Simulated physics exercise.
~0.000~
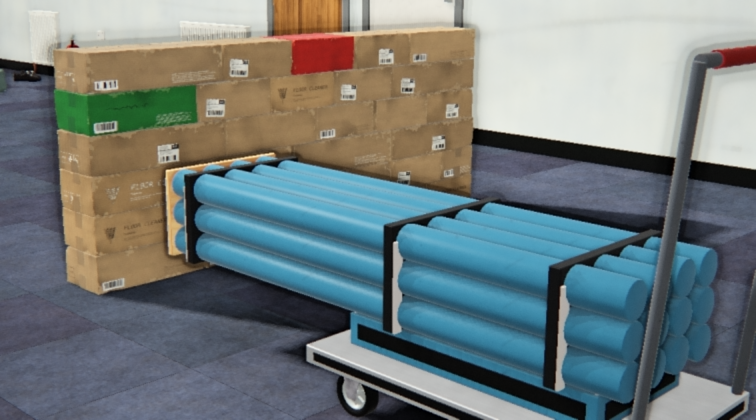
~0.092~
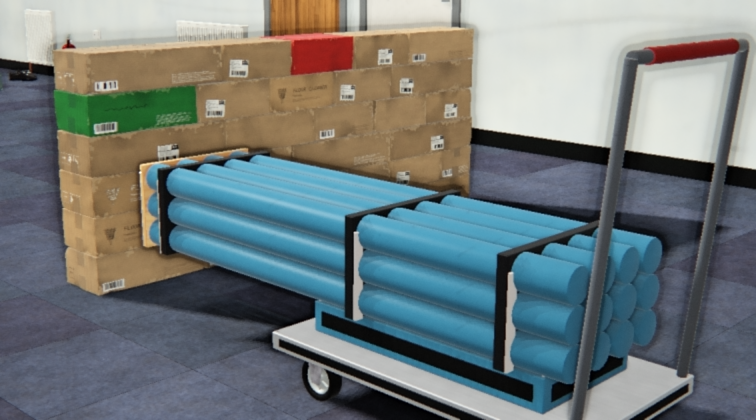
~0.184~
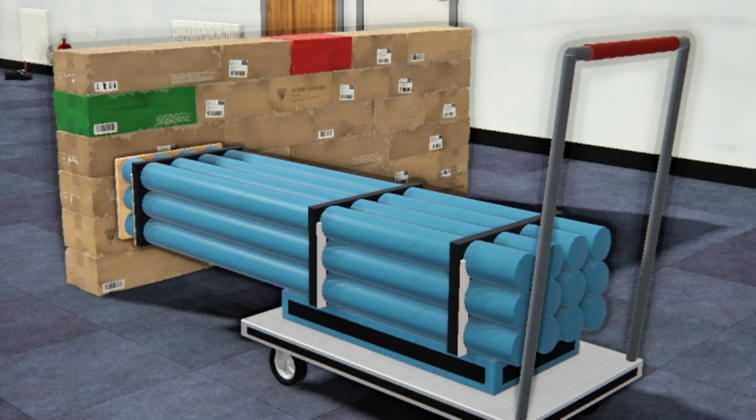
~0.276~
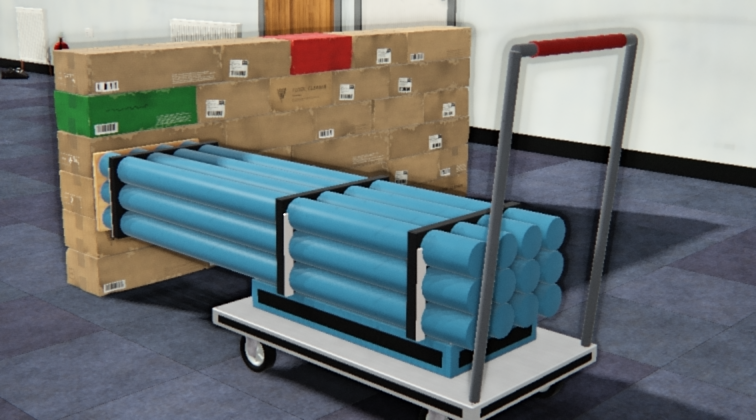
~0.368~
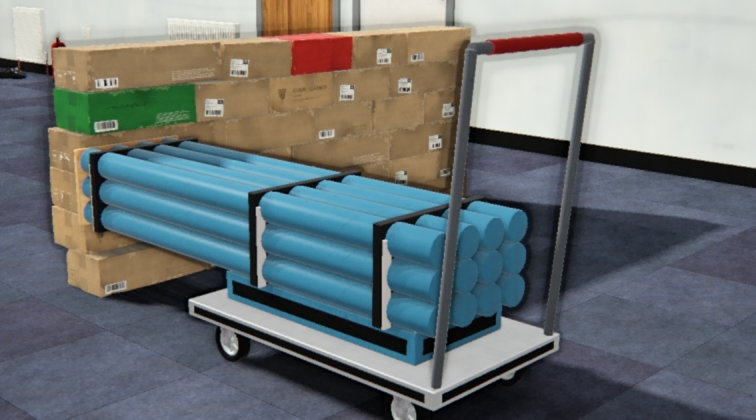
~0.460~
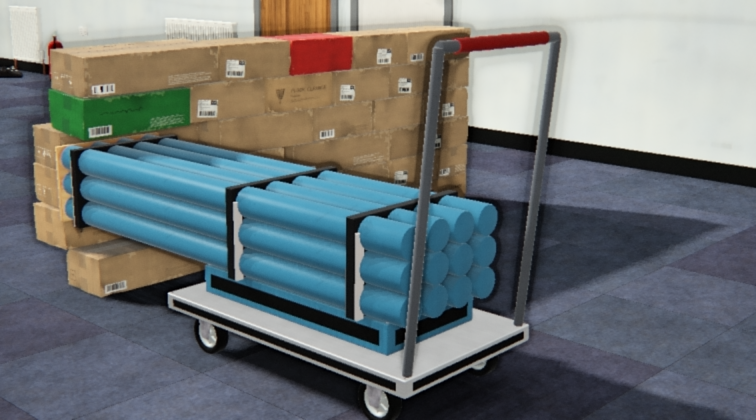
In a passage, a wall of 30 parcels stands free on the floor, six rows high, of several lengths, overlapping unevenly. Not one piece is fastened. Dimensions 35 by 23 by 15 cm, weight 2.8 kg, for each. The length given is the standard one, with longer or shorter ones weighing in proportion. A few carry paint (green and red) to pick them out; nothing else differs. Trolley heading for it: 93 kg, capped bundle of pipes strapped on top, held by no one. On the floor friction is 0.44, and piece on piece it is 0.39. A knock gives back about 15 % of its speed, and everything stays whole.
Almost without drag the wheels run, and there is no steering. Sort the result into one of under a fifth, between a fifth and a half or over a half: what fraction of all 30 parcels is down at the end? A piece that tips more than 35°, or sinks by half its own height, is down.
It is between a fifth and a half.
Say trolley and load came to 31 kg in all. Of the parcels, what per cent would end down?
About 0 %.
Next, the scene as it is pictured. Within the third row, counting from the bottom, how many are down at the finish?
I count 2 down there.
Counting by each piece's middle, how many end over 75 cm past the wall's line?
Roughly 10.
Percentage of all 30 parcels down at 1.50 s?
30 per cent.
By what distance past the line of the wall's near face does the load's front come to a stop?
135 cm.
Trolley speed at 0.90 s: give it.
Speed: Near 0.9 m/s.
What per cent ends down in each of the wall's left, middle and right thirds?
Going left to right, I get 50, 40 and 0 percent.
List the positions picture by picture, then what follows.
In the first frame (places mark the middle of the side facing us; the camera moves round a little), load (177, 199) 51 cm short of the wall; red parcel (326, 55); green parcel (145, 110); nothing disturbed.
The second frame shows load (151, 192) 36 cm short of the wall; red parcel (325, 55).
The third frame shows load (126, 186) 21 cm short of the wall; red parcel (324, 55).
The fourth frame shows load (103, 180) 6 cm short of the wall; red parcel (324, 55).
The fifth frame shows load (84, 175) 7 cm into the wall's line; green parcel (145, 108) shifted 14 mm; 6 disturbed, none down.
The sixth frame shows load (65, 172) 18 cm into the wall's line; green parcel (140, 113) leaning 4°; red parcel (324, 56); 10 disturbed, none down.
After 0.90 s, load 60 cm past the wall's line, still rolling; 3 of the 30 parcels down; red parcel leaning 16°; green parcel 41 mm lower.
After 1.50 s, load 1.02 m past the wall's line, still rolling; 9 of the 30 parcels down; red parcel leaning 60°, 58 cm lower; green parcel 41 mm lower.
At rest (2.9 s), load 1.33 m past the wall's line, stopped; 9 of the 30 parcels down; red parcel upside down; green parcel 41 mm lower. That is 30 per cent. As the last picture would show them, middles, red parcel near (213, 168).
